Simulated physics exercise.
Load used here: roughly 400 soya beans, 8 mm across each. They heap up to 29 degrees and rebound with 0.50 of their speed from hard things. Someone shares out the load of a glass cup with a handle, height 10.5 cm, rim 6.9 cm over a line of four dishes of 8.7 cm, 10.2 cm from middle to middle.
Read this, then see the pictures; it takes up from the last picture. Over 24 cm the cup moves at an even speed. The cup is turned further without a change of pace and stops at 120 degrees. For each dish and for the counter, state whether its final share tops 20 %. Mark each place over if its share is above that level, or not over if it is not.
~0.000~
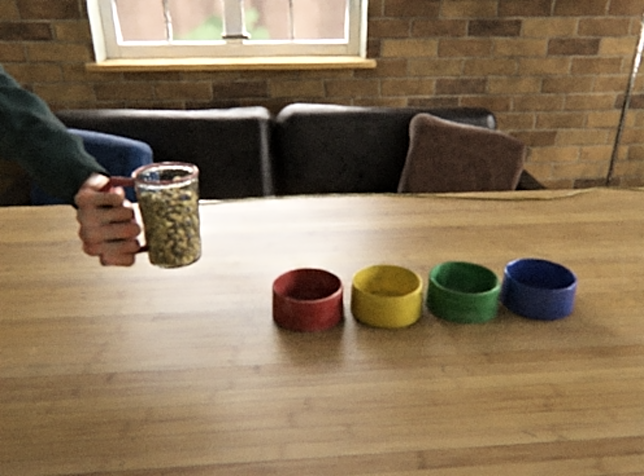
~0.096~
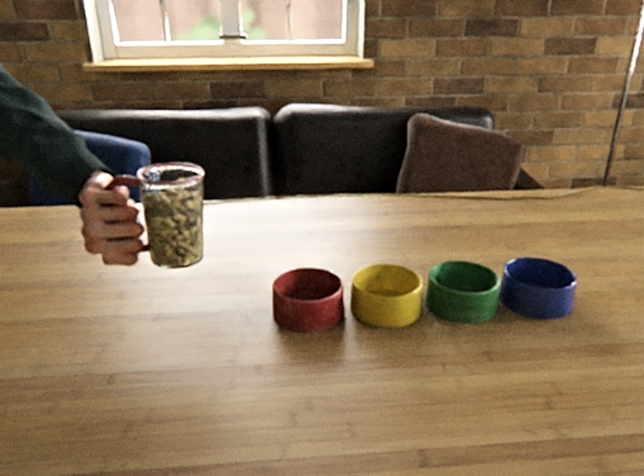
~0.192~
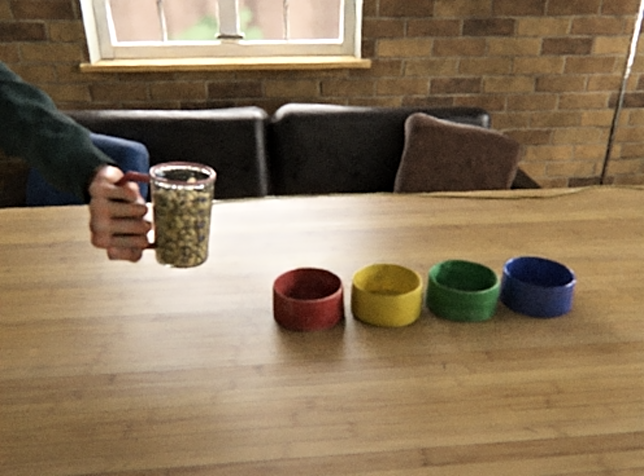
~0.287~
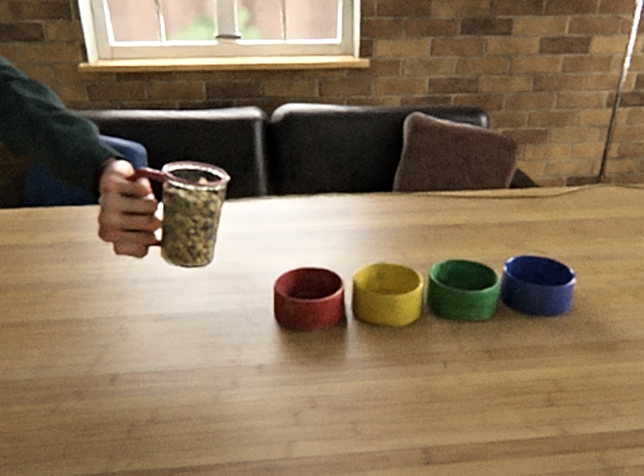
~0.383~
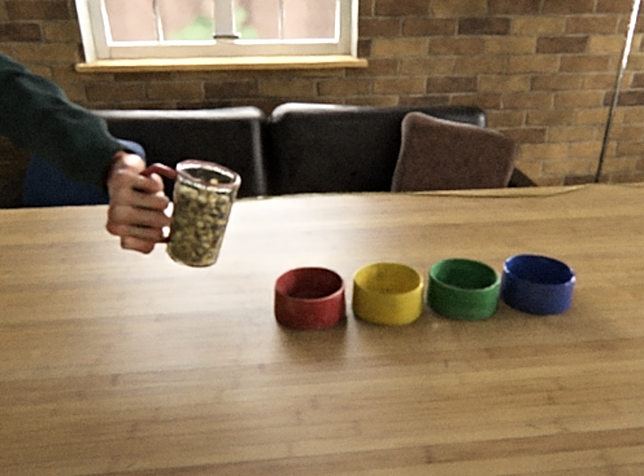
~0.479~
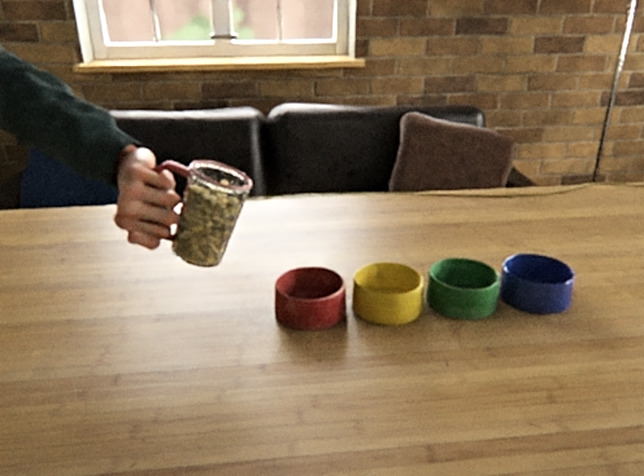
Red: Not over, blue: Not over, green: Not over, yellow: Over, counter: Over.
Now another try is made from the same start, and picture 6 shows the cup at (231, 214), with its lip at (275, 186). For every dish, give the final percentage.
Then red 0, blue 0, green 20, and yellow 30.
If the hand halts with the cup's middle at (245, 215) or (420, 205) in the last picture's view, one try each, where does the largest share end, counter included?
I'd bet on red for the first try and yellow for the second.
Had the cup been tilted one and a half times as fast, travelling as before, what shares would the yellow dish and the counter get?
I'd expect yellow to end at 80 and the counter at 20.
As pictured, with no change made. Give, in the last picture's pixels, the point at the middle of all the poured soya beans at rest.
Centre at rest, approx.: (409, 298) px.
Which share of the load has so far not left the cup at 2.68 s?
Estimate: Some 0 %.
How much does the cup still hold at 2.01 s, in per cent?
Some 95 per cent of the load.
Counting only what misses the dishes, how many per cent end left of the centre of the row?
Share: About 40 in a hundred.
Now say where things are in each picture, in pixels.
The first picture shows cup at (171, 216), tilt 0 degrees, lip at (196, 172), moved 0.0 cm; middle of the pieces at (175, 221); red dish at (308, 284); yellow dish at (387, 281); green dish at (465, 277); blue dish at (540, 274).
The second picture shows cup at (174, 216), tilt 2 degrees, lip at (201, 173), moved 0.4 cm; middle of the pieces at (178, 221).
The third picture shows cup at (182, 216), tilt 7 degrees, lip at (214, 176), moved 1.3 cm; middle of the pieces at (186, 222).
The fourth picture shows cup at (191, 216), tilt 11 degrees, lip at (227, 178), moved 2.2 cm; middle of the pieces at (194, 221).
The fifth picture shows cup at (200, 215), tilt 16 degrees, lip at (239, 181), moved 3.2 cm; middle of the pieces at (202, 221).
The sixth picture shows cup at (209, 215), tilt 21 degrees, lip at (251, 184), moved 4.1 cm; middle of the pieces at (210, 221); red dish at (310, 283); yellow dish at (388, 278); green dish at (464, 273); blue dish at (538, 269). The cup turns about 50 degrees a second and travels 10 cm a second.
After 1.40 s, tilt 67 degrees; cup holds 100 %.
Then, at 2.01 s, tilt 98 degrees; cup holds 95 %, yellow 5 %.
After 2.68 s, tilt 120 degrees; cup holds 0 %, green 15 %, yellow 55 %.
In the end, at 3.4 s, red 0 %, blue 0 %, green 15 %, yellow 50 %, counter 35 %.
